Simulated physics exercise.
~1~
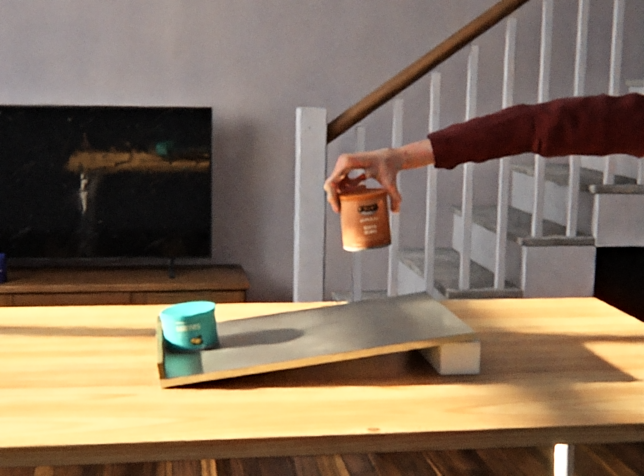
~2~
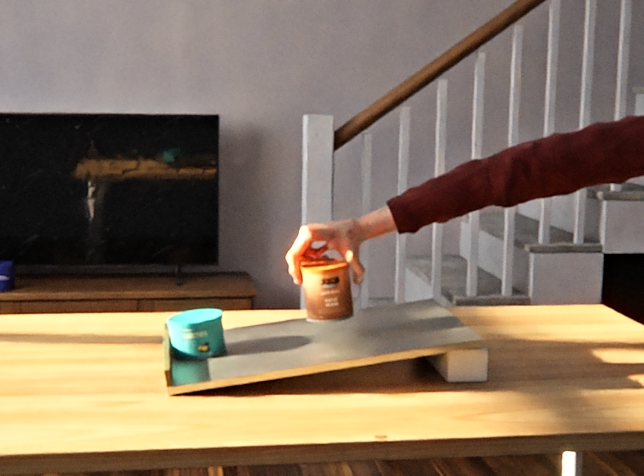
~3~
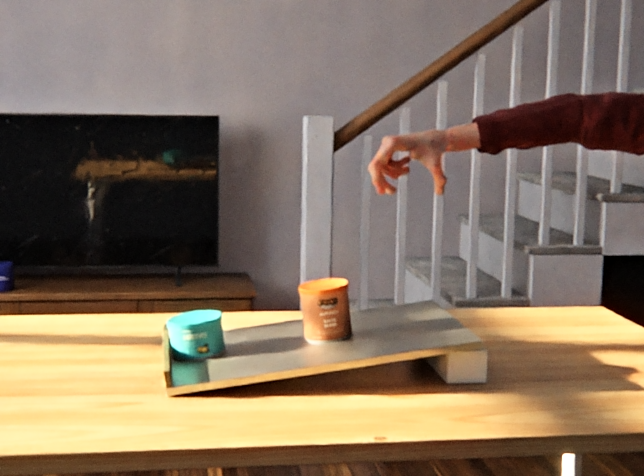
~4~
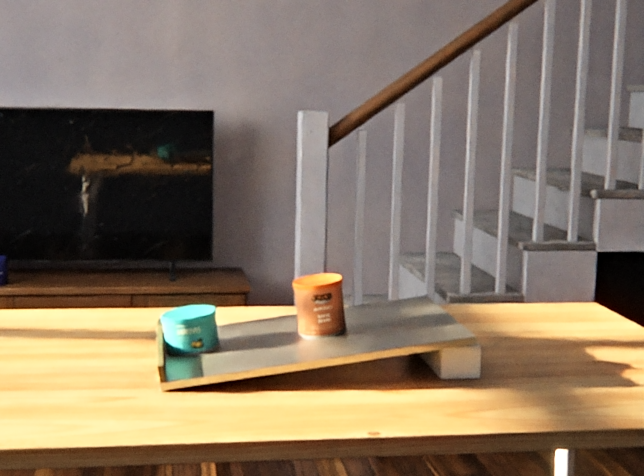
At the start, a turquoise tub sits at the low left end of a sloping board on a wooden table, while a hand reaching in from the right holds an orange tin above the slope. The hand moves left and down and sets the tin upright on the board, a little way up from the tub. It then lets go and draws back to the right, leaving the tin standing alone. With the arm out of view, the orange tin stays where it was put, and the turquoise tub remains unmoved below it.
